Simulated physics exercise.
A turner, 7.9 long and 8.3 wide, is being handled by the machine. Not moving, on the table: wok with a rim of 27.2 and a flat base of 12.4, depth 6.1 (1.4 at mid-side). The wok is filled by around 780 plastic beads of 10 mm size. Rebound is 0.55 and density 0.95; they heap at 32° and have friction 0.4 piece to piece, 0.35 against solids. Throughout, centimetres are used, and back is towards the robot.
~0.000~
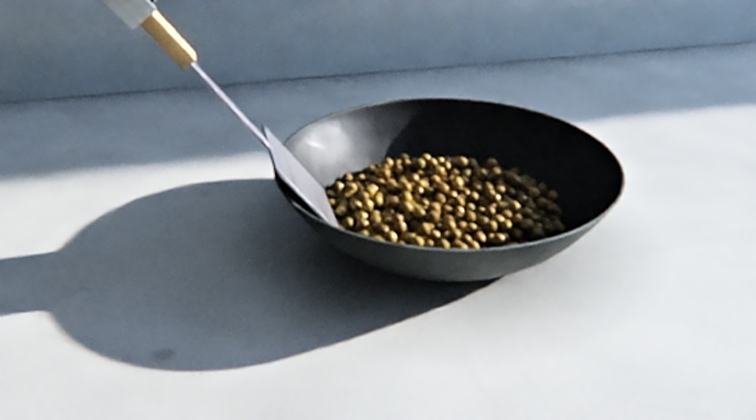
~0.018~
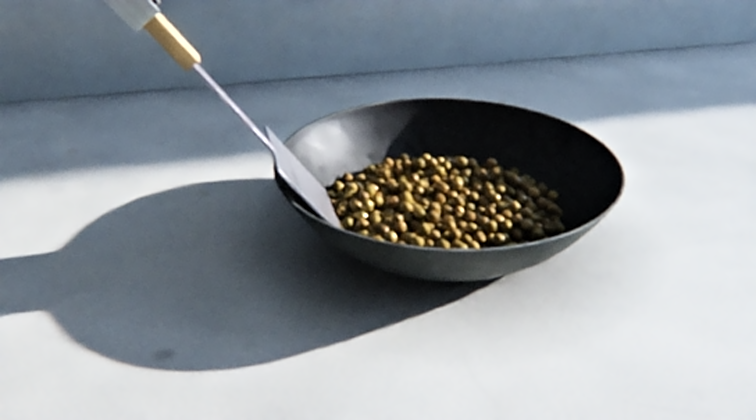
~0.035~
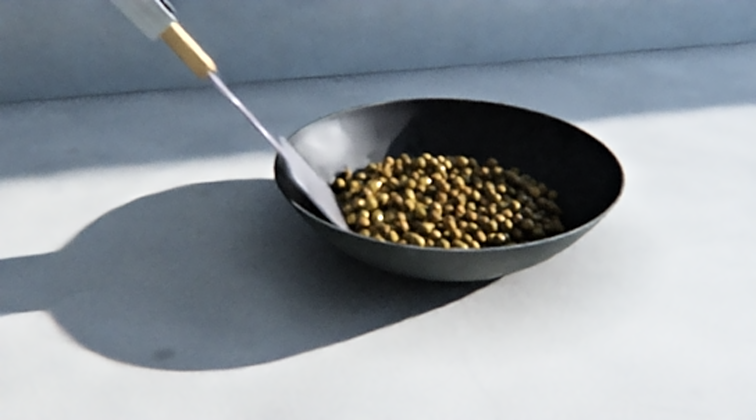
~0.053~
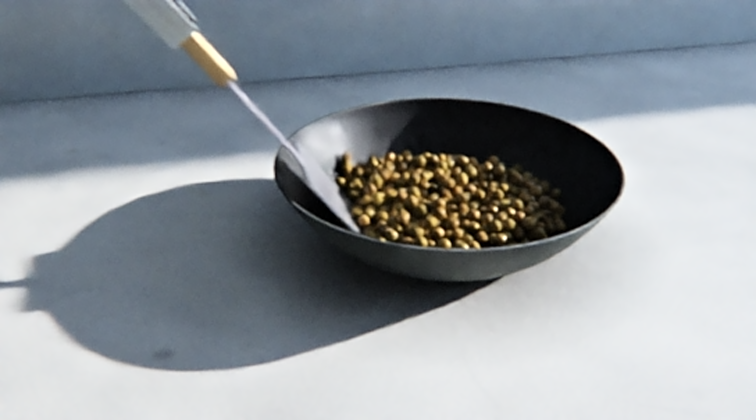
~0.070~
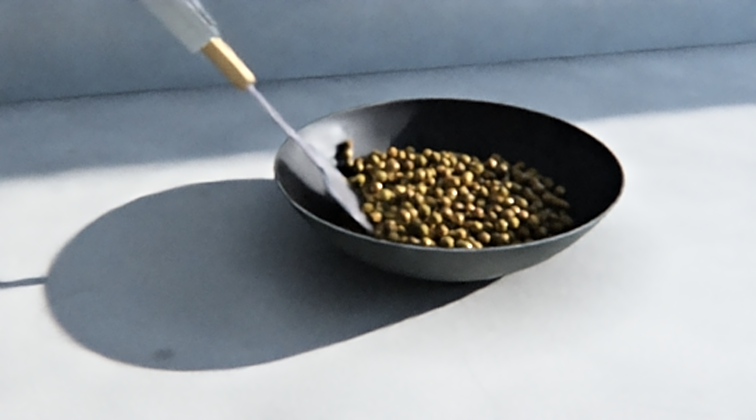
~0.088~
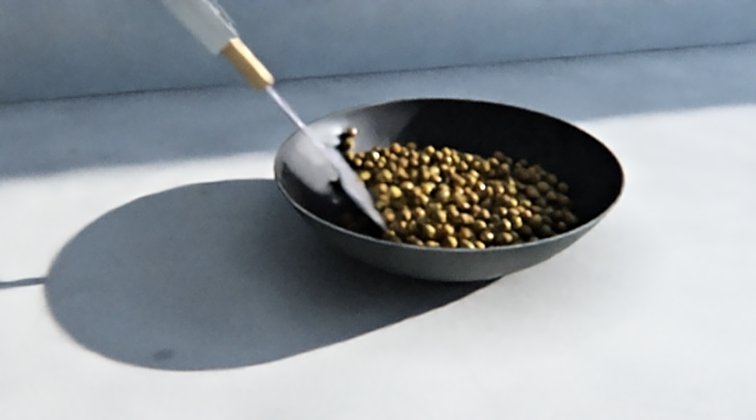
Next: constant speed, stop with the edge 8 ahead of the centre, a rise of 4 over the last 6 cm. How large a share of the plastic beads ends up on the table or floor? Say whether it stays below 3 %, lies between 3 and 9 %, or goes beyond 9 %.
It goes beyond 9 %.
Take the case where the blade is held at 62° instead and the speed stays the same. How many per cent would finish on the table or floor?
15 %.
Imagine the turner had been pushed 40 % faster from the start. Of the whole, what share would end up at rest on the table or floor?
Then around 20 percent would finish on the table or floor.
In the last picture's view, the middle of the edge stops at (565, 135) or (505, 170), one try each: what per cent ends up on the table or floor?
I'd say roughly 25 per cent, then roughly 0 per cent.
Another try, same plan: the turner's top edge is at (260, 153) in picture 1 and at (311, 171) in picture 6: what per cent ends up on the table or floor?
Around 10 per cent finishes there.
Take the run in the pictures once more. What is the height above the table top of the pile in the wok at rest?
About 5.5 cm above the table.
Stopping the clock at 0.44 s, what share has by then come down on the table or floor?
My estimate is roughly 10 %.
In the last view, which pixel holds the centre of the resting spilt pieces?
About (740, 188).
By 0.15 s, sloping 54°, highest piece 6 above the table; 775 in the wok.
By 0.21 s, sloping 54°, highest piece 7 above the table; 775 in the wok.
By 0.44 s, sloping 54°, highest piece 7 above the table; 669 in the wok, 82 on the table or floor, 24 on the blade or in flight.
By 1.49 s, sloping 54°, highest piece 5 above the table; 667 in the wok, 108 on the table or floor.
Final count, 667 in the wok, 108 on the table or floor. That is 14 % on the table or floor.
